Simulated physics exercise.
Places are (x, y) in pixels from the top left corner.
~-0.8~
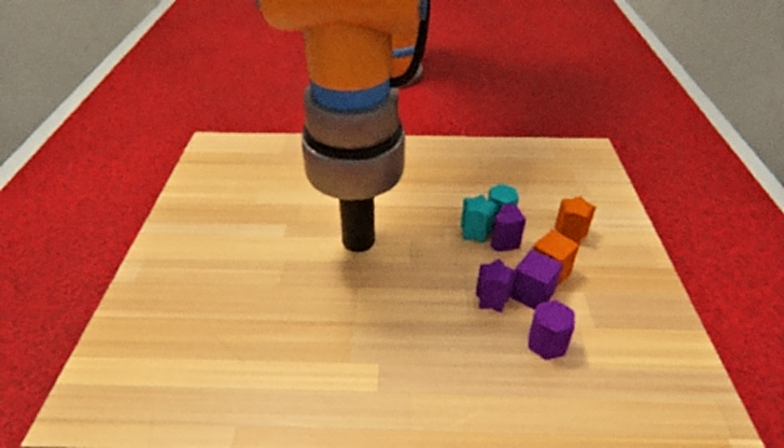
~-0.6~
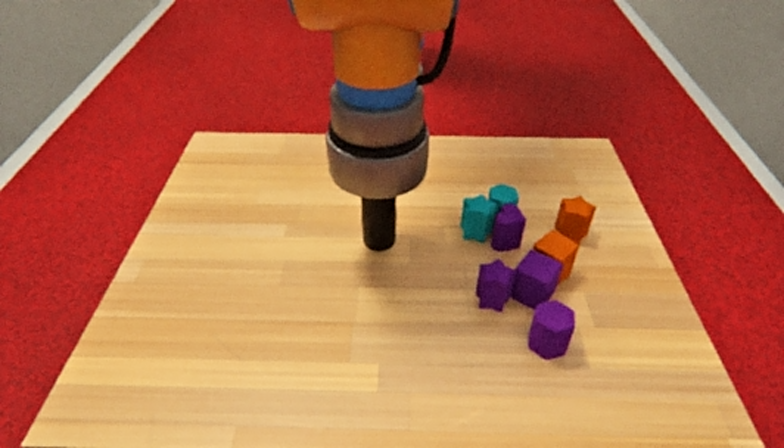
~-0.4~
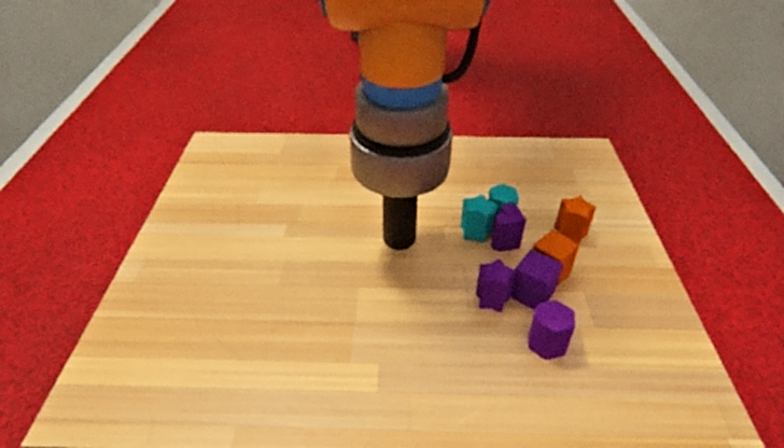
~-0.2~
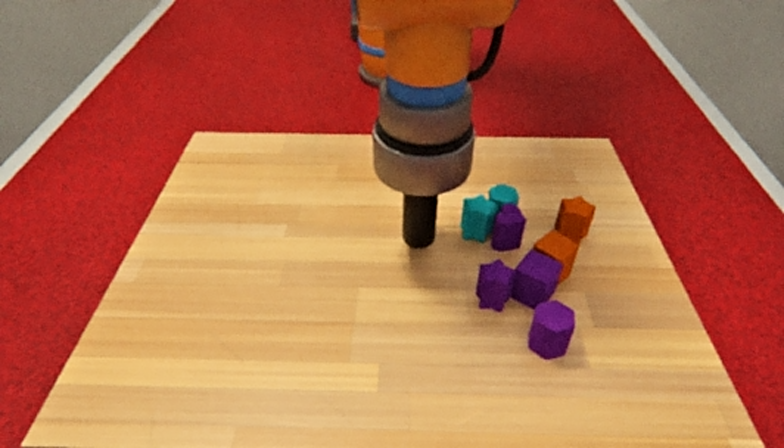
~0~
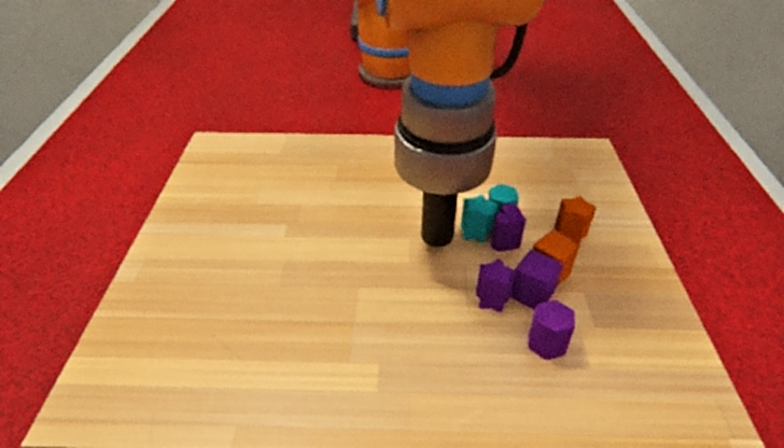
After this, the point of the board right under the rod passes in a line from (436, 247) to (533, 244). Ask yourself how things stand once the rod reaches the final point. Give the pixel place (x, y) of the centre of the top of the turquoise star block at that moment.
The middle of the upper face of the turquoise star block will lie at about (528, 197) in the picture.
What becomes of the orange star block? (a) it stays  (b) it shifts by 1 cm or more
The one that fits is b, it shifts by 1 cm or more.
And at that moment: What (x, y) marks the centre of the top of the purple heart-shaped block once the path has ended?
Somewhere near (569, 208).
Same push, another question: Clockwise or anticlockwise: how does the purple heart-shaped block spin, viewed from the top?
Seen from overhead, it turns clockwise.
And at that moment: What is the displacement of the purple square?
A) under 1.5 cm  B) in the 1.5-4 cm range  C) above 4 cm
Letter A.
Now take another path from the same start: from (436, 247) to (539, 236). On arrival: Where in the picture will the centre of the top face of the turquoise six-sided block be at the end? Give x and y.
Located at (519, 175).
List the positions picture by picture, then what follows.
The first frame shows lower end of the rod at (359, 242), tops of blocks, turquoise star block at (480, 204), turquoise six-sided block at (504, 193), purple heart-shaped block at (511, 214), purple square at (539, 265), orange star block at (578, 205).
The second frame shows rod at (379, 241), blocks as before.
The third frame shows rod at (399, 240), blocks as before.
The fourth frame shows rod at (419, 239), blocks as before.
The fifth frame shows rod at (437, 237), turquoise star block at (480, 204), turquoise six-sided block at (504, 193), purple heart-shaped block at (511, 214), purple square at (539, 265), orange star block at (578, 205).
The first path, step by step. One third of the way, rod at (470, 236); turquoise star block at (492, 201); turquoise six-sided block at (509, 189), turned 15° anticlockwise.
Two thirds of the way, rod at (503, 235); turquoise star block at (514, 197), turned 45° anticlockwise; turquoise six-sided block at (516, 181), turned 40° anticlockwise; purple heart-shaped block at (539, 212), turned 40° clockwise.
At the end, rod at (535, 235); turquoise star block at (528, 197), turned 95° anticlockwise; turquoise six-sided block at (515, 179), turned 50° anticlockwise; purple heart-shaped block at (569, 208), turned 25° clockwise; purple square not moved; orange star block at (593, 203).
